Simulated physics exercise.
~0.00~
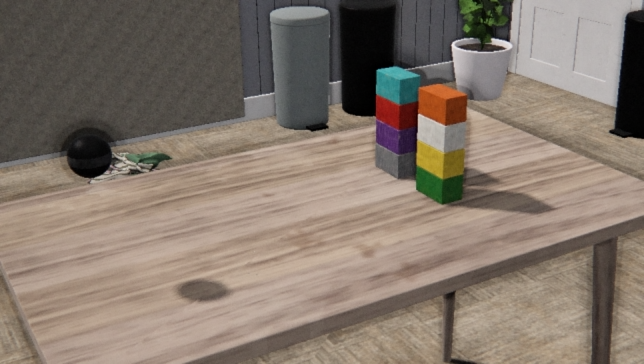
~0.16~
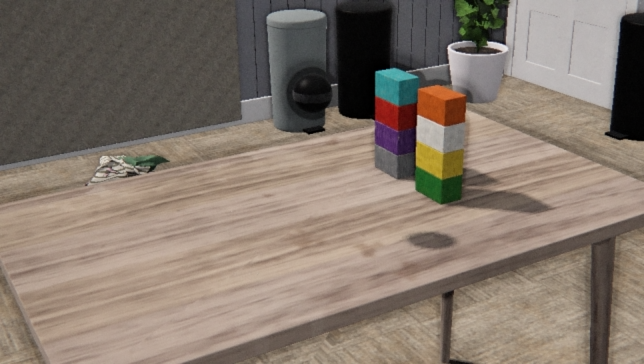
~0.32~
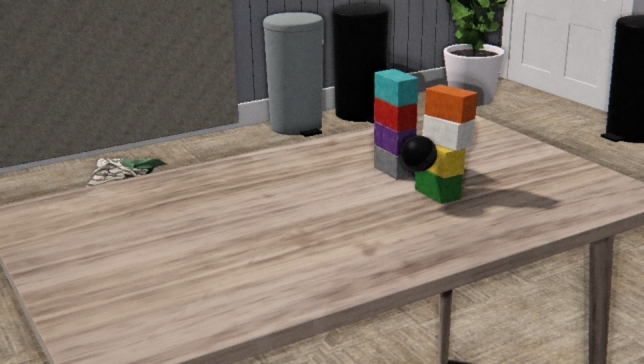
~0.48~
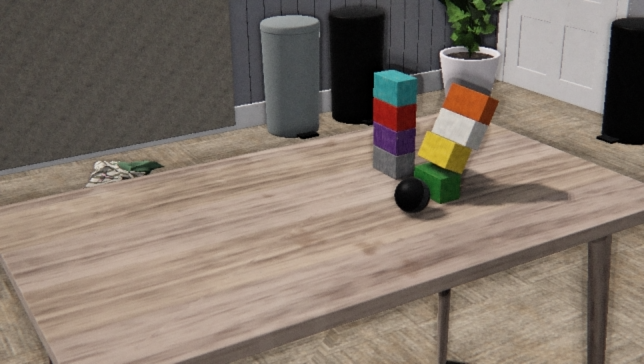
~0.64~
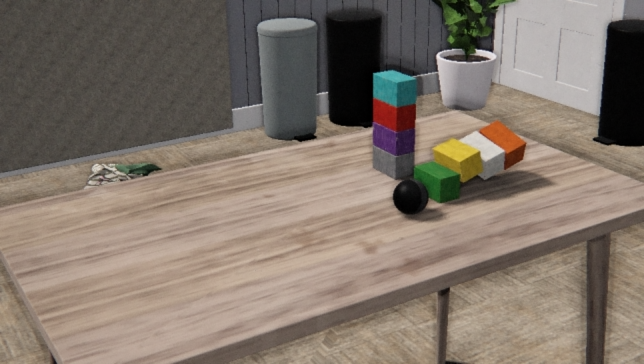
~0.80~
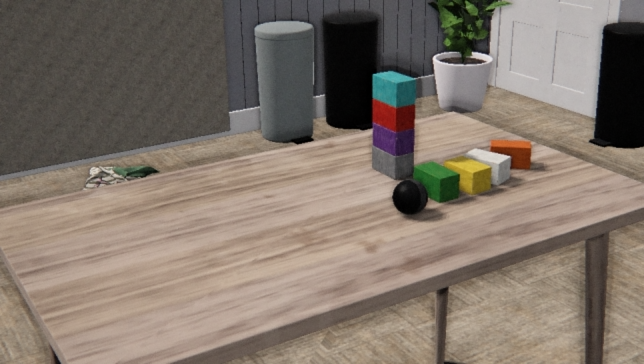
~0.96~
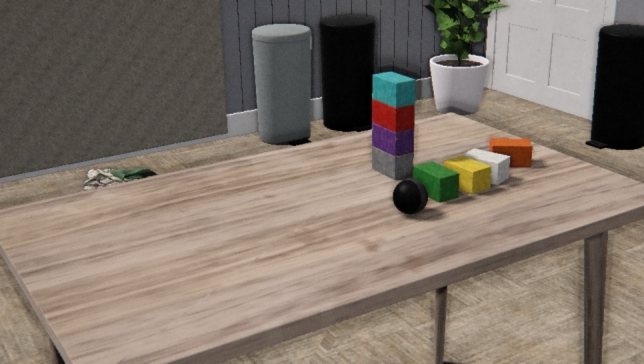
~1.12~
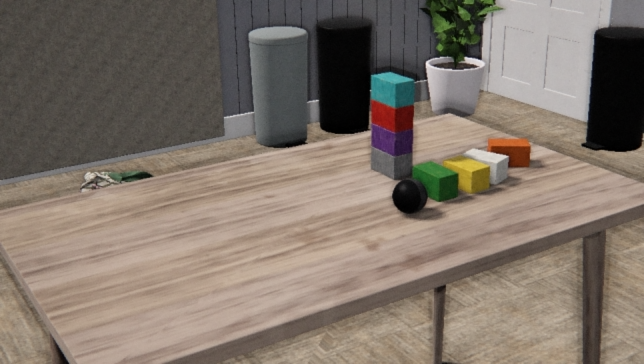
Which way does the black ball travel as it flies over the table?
The black ball travels to the right, toward the stacks of blocks.
A black ball flies over a wooden table toward two stacks of coloured blocks, seen from slightly above in a room with bins, a potted plant and a white door behind. The left stack is turquoise, red, purple and grey, and the right one is orange, white, yellow and green. The ball moves right, drops and strikes the right stack. Its orange, white and yellow blocks tip over to the right while the ball settles in front. The three blocks end on the table in a row beside the unmoved green block, and the left stack still stands.
